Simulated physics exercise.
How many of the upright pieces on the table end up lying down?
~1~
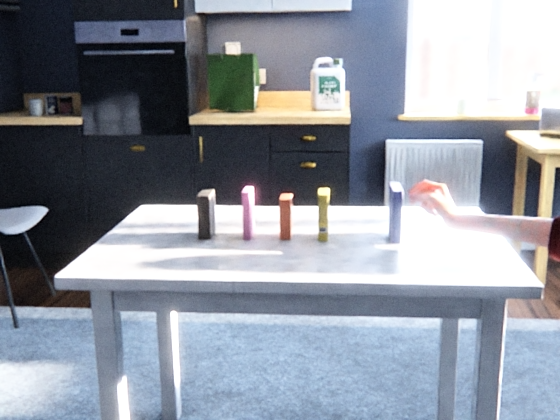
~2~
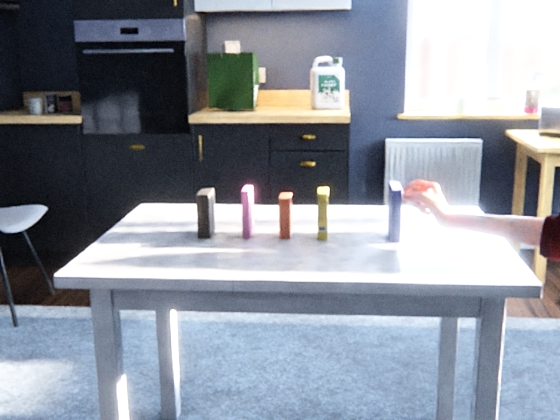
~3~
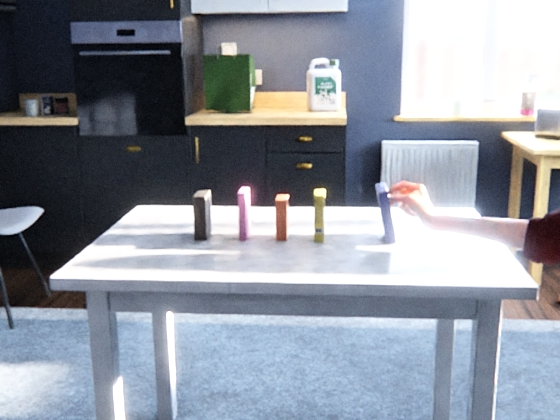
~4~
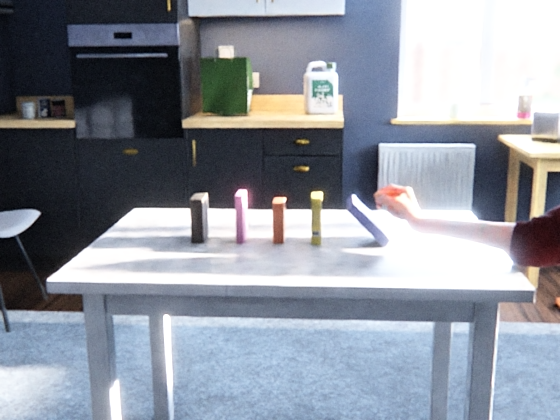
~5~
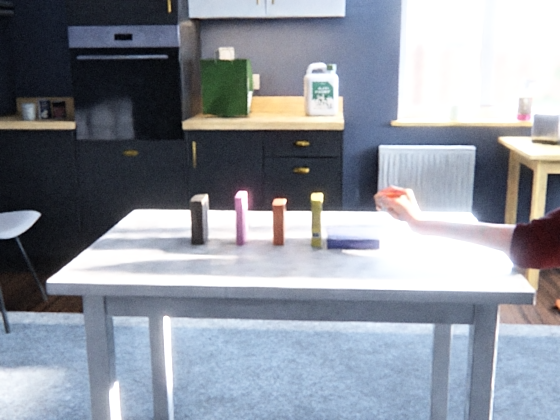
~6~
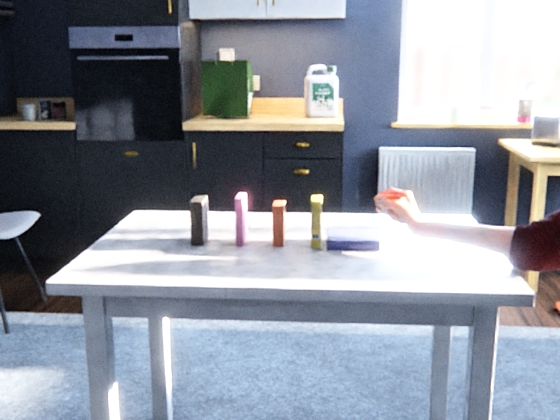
Just one of them ends up lying down, the blue board at the right end of the row.
